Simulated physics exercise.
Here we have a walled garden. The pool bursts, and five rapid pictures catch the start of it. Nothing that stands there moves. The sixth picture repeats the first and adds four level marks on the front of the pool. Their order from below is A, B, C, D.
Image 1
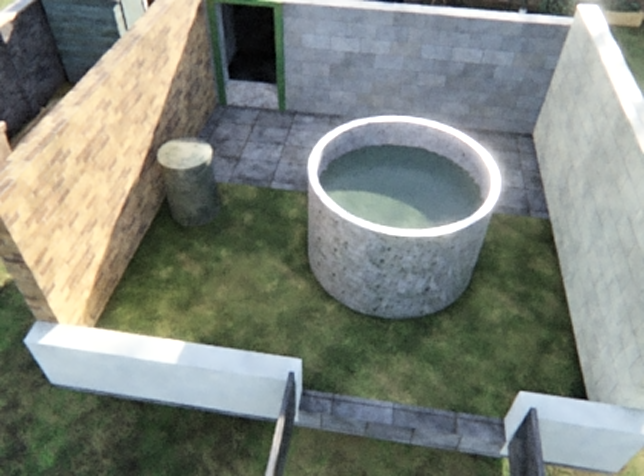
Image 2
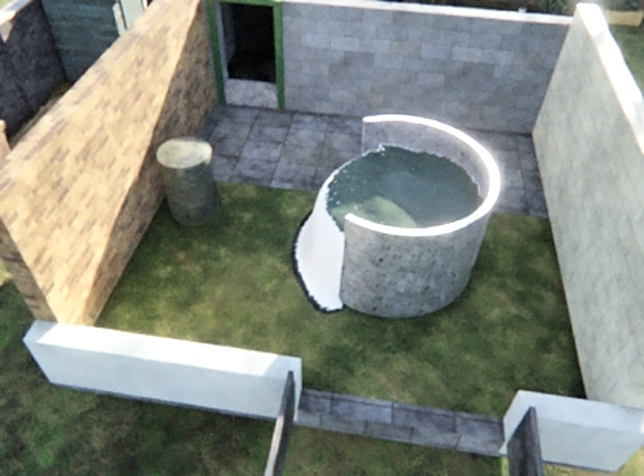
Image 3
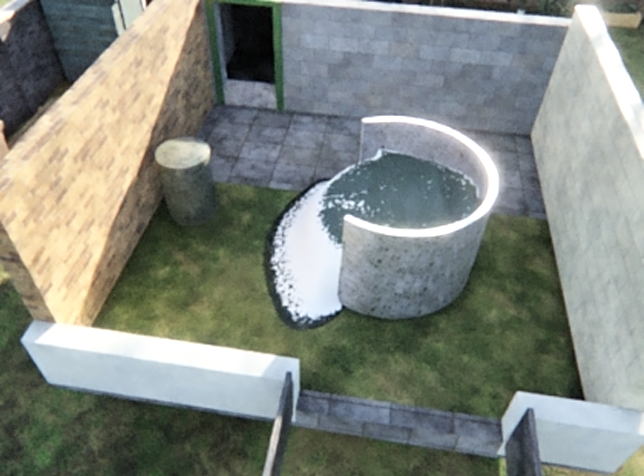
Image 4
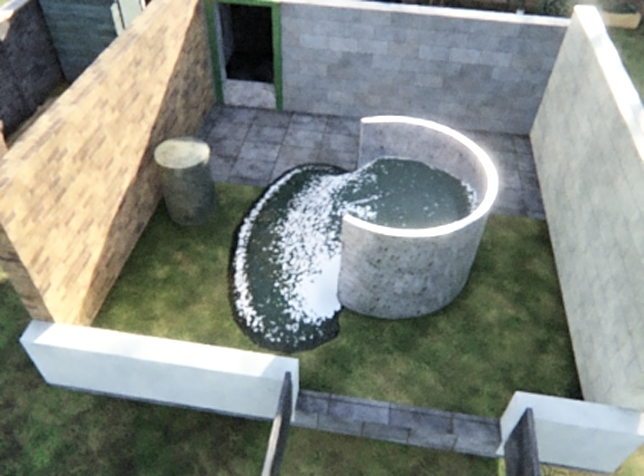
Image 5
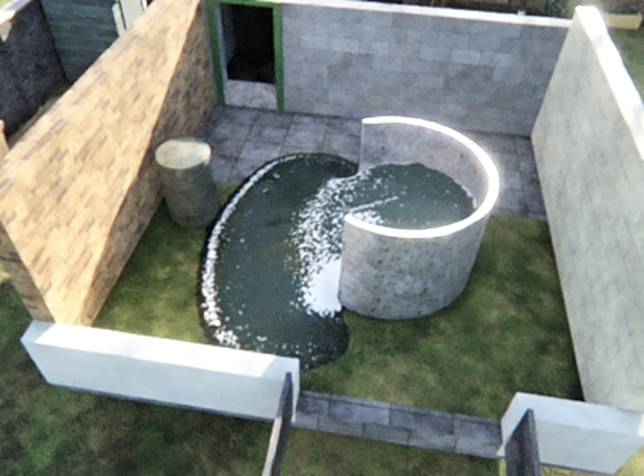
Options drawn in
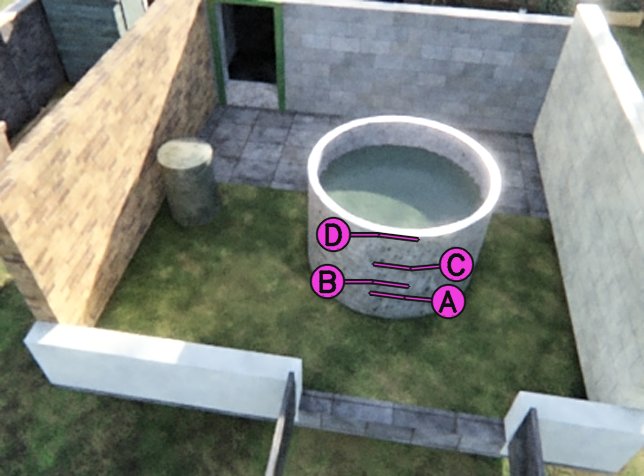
In the video, a round stone pool of still water stands in a walled garden until the left side of its wall disappears, and foaming water pours through the gap, spreading leftward across the grass in a widening dark sheet.
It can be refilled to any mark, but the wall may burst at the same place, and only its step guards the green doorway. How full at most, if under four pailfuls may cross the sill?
Choose C.
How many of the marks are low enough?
Three.
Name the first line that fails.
The answer is D.
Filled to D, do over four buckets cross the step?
Yes, it does.
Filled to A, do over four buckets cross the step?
No, not at all.
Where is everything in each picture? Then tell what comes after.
In the first frame, water in the pool at rest, its middle at (399, 193); foot of the green doorway at (253, 107); open gate at (409, 372).
In the second frame, front seen at (330, 308), 2 % of the ground wet.
In the third frame, front seen at (304, 317), 7 % of the ground wet.
In the fourth frame, front seen at (325, 320), 14 % of the ground wet.
In the fifth frame, front seen at (301, 155), 22 % of the ground wet.
On the marked copy, A at (387, 295); B at (389, 284); C at (392, 266); D at (397, 237); from the bottom up A, B, C, D.
Choosing A, nothing gets over.
Choosing B, nothing gets over.
Choosing C, a bucket or two gets in.
Choosing D, about 12 bucketfuls get in.
